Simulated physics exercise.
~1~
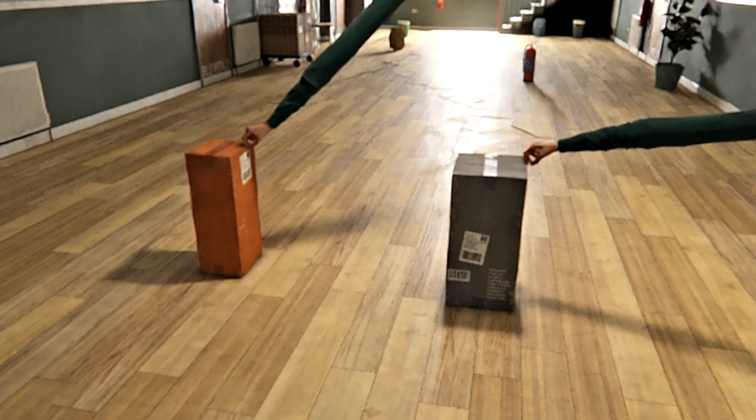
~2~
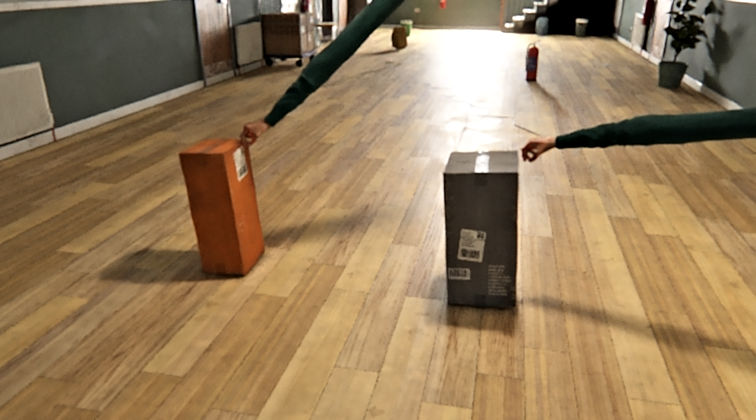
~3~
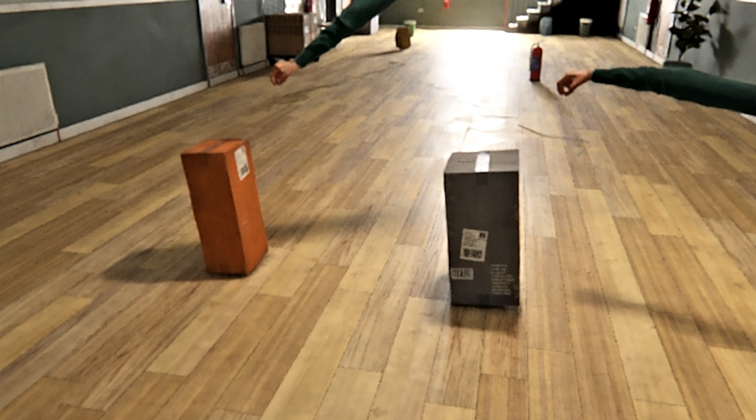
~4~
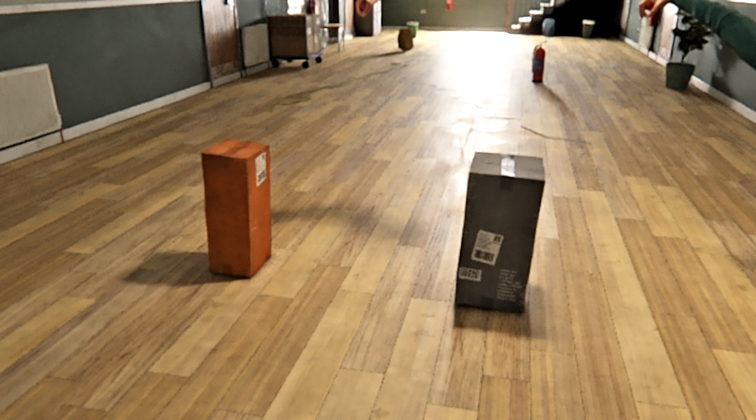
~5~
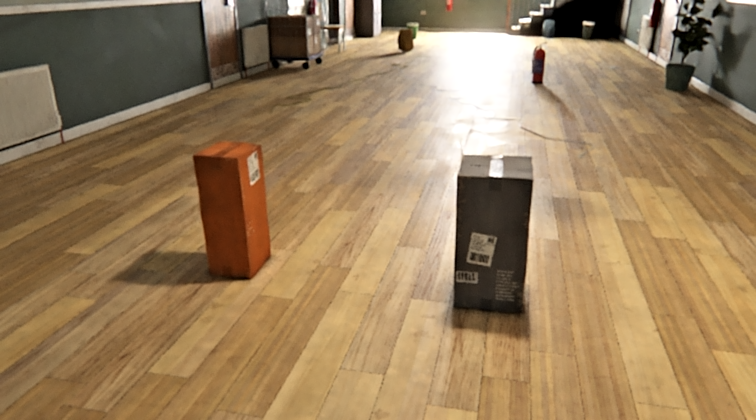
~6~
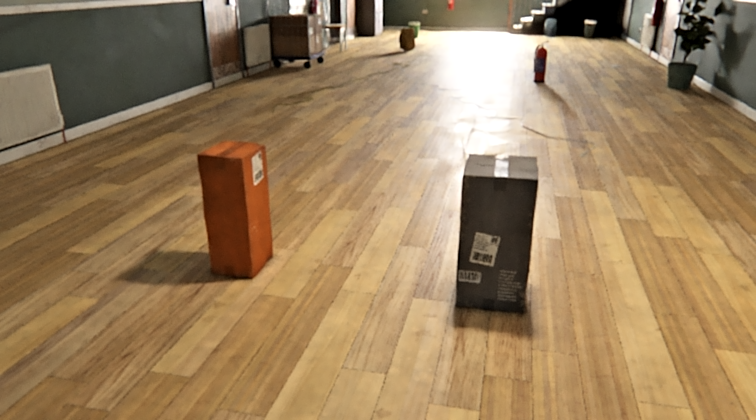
Two hands push an orange box and a grey box, which rock back upright.
